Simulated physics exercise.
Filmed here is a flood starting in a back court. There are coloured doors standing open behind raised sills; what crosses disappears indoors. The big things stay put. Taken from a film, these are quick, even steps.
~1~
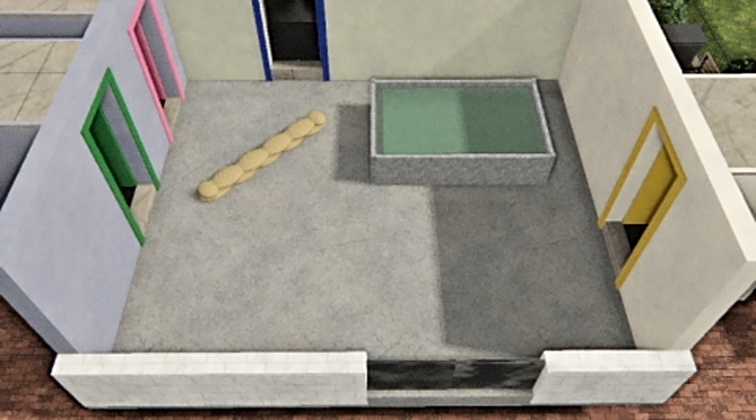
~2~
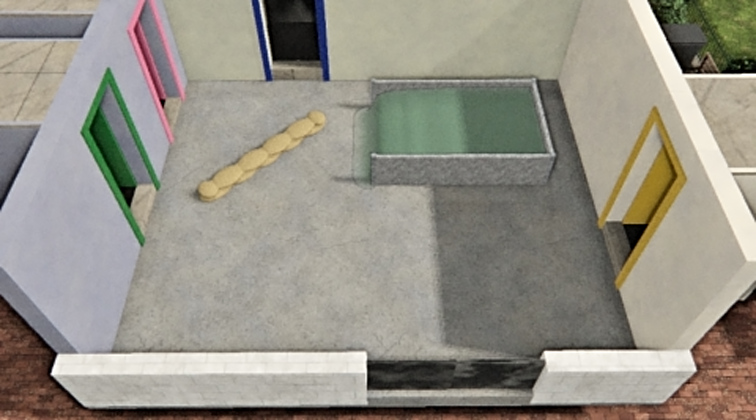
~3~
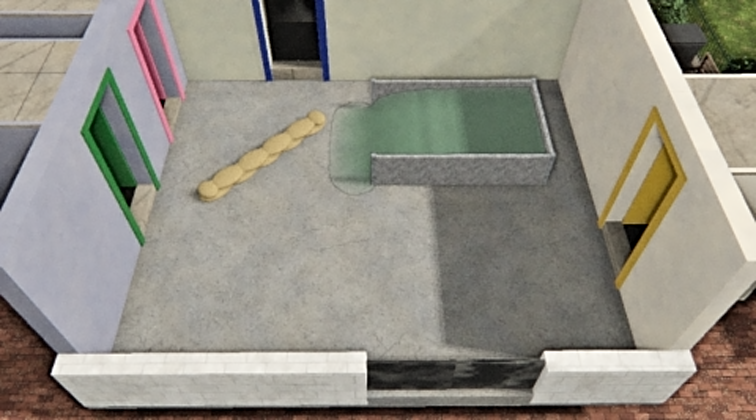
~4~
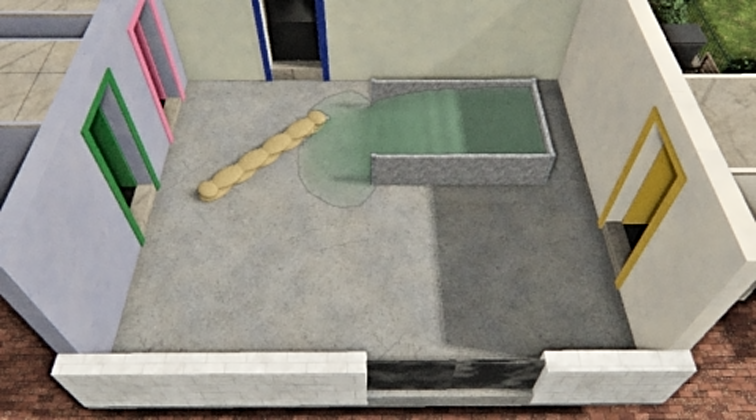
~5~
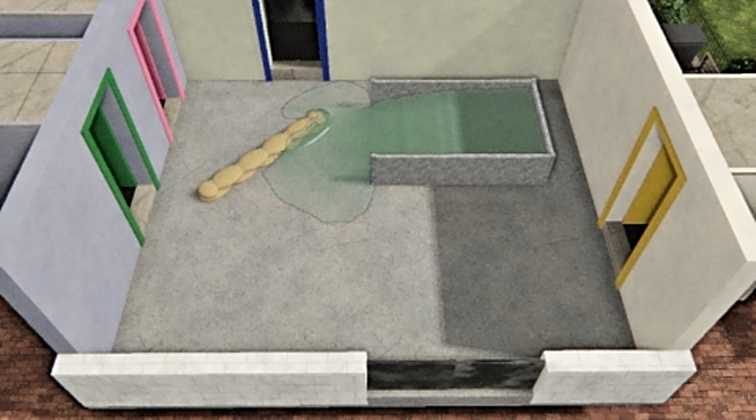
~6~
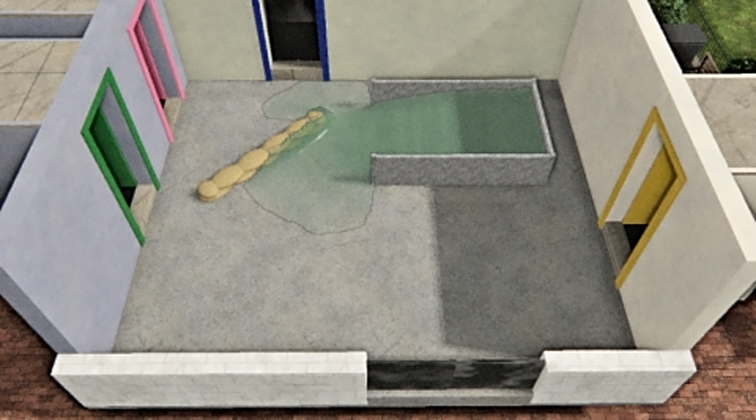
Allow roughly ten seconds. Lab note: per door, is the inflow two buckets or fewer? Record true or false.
Green door true; blue door true; yellow door true; pink door false.
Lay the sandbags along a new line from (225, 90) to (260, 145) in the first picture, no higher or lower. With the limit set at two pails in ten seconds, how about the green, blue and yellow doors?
Here's how it plays out: The green door gets swamped, the blue door survives it, the yellow door survives it.
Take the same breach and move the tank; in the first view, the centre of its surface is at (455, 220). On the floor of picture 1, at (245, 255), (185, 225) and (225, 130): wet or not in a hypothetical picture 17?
Taking the three spots in that order, I'd say drenched, then drenched, then spared.
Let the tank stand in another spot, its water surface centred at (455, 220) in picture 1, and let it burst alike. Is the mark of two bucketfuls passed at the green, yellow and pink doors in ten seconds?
Green door exceeds the threshold, yellow door falls short, pink door falls short.
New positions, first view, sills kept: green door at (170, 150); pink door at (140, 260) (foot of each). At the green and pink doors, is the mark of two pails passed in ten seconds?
Green: Does not flood; pink: Gets flooded.
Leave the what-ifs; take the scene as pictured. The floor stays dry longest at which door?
The yellow door.
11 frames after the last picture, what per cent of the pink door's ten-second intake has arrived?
Roughly 0 per cent.
A moment on, water covers 25 % of the floor; the green door not reached, the blue door wet at the sill, nothing in, the yellow door not reached, the pink door not reached.
Next, water covers 40 % of the floor; the green door wet at the sill, nothing in, the blue door wet at the sill, nothing in, the yellow door not reached, the pink door wet at the sill, nothing in.
Then, water covers 50 % of the floor; the green door wet at the sill, nothing in, the blue door wet at the sill, nothing in, the yellow door not reached, the pink door over two buckets in.
Later, water covers 80 % of the floor; the green door wet at the sill, nothing in, the blue door wet at the sill, nothing in, the yellow door not reached, the pink door over two buckets in.
In the end, water covers 95 % of the floor; the green door under two buckets in, the blue door wet at the sill, nothing in, the yellow door wet at the sill, nothing in, the pink door over two buckets in.
